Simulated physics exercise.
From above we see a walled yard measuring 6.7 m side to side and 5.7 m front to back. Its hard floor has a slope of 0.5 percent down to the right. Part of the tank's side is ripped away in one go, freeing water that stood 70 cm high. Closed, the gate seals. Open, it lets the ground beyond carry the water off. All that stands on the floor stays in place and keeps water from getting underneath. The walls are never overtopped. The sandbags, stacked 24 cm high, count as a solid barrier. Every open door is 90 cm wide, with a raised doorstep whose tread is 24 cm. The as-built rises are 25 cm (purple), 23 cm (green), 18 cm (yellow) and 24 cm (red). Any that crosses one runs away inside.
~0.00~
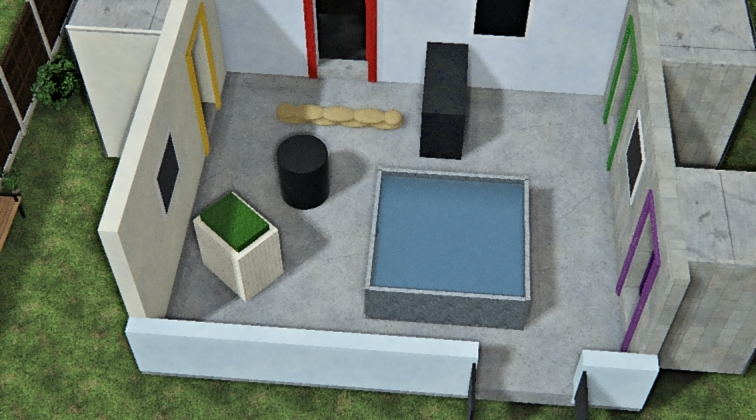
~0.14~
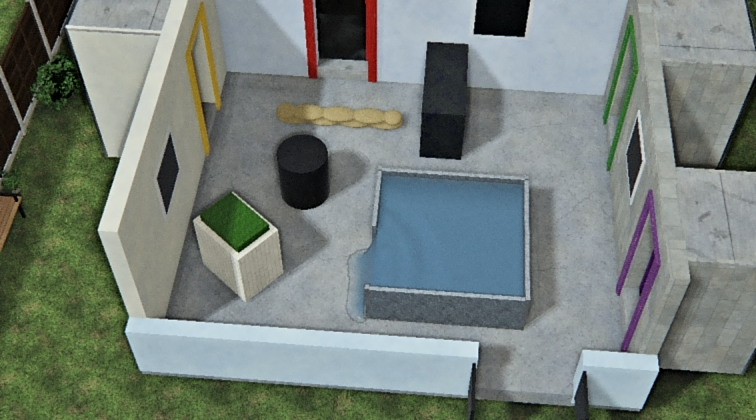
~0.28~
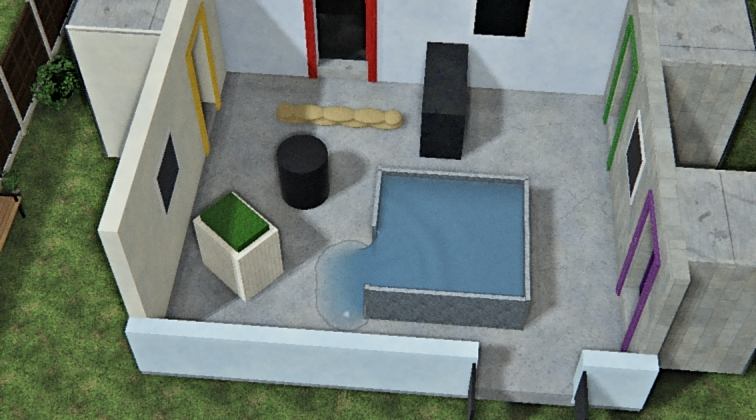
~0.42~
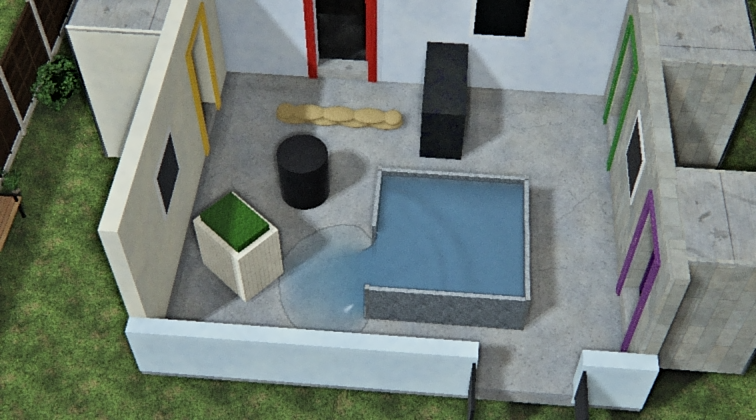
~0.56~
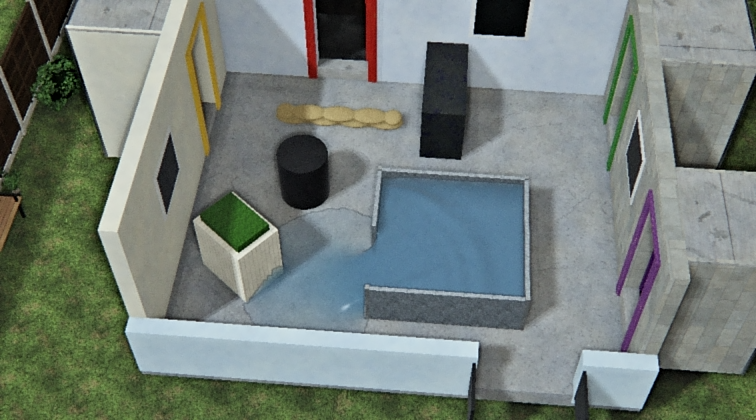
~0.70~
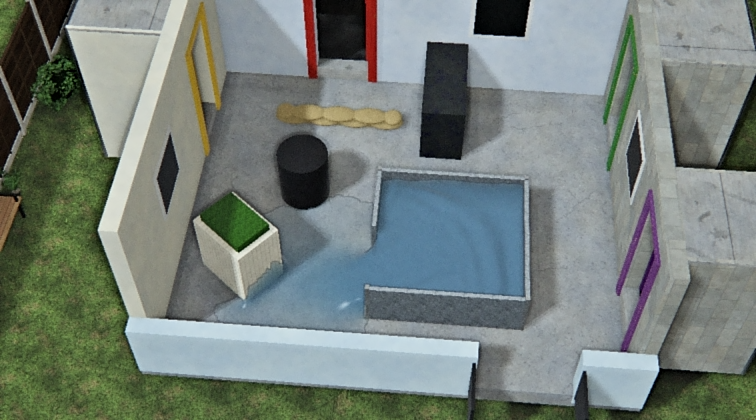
Water in a square grey tank sits still in a walled yard, until part of the tank's left side gives way and a small pool slips out. The pool fans leftward across the concrete floor in a widening curve, reaching the planter of grass and spreading around its base.
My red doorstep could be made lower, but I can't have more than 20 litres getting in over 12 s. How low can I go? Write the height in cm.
You could bring it down to roughly 17 cm.
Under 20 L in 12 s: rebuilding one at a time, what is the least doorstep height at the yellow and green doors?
About 14.0 cm at yellow and about 6.0 cm at green.
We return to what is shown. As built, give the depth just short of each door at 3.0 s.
Depths in cm - purple: 0, green: 0, yellow: 15, red: 1.
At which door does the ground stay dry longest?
The green one comes last.
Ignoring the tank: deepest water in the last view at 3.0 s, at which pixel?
Near pixel (213, 330).
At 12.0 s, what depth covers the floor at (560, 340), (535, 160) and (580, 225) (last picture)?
Depth: About 3, 4, 8 cm.
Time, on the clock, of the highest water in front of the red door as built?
I'd guess close to 8.0 seconds.
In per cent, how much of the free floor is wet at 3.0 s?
I'd say near 40 percent.
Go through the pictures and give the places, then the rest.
The tank at (450, 234) is whole and still, 70 cm deep; the red door at (341, 37) is dry, in the first picture.
The front is at (352, 265), 0.3 m from the gap at (373, 275); 0.3 m2 of floor is wet, 70 cm left at the back, in the second picture.
The front is at (320, 270), 0.8 m from the gap at (373, 277); 0.9 m2 of floor is wet, 70 cm left at the back, in the third picture.
The front is at (284, 277), 1.4 m from the gap at (373, 278); 2.1 m2 of floor is wet, 70 cm left at the back, in the fourth picture.
The gap is at (373, 278), the front 1.8 m out at (250, 305); the back of the tank holds 70 cm, in the fifth picture.
Water pours out at (373, 277) and has run 2.2 m, to (220, 313); about 5 cm deep outside, 67 cm at the back; the red door at (341, 37), 4.4 m from the gap, is still 2.8 m from the nearest water, in the sixth picture.
After 1.4 s water covers 20 % of the floor, deepest (52 cm) near (158, 348); it has not reached the red door.
After 3.0 s water covers 40 % of the floor, deepest (38 cm) near (213, 330); it has not reached the red door.
After 12.0 s water covers 95 % of the floor, deepest (19 cm) near (416, 110); 15 cm at the red door, 0 litres in over its 24 cm doorstep.
At the red door as built, the water arrived by 3.2 s and peaked near 23 cm at 7.8 s.
With a doorstep of 15 cm, 34 litres would have come in within the 12 s; with 20.5 cm, 5 litres. So under 20 litres takes about 17 cm.
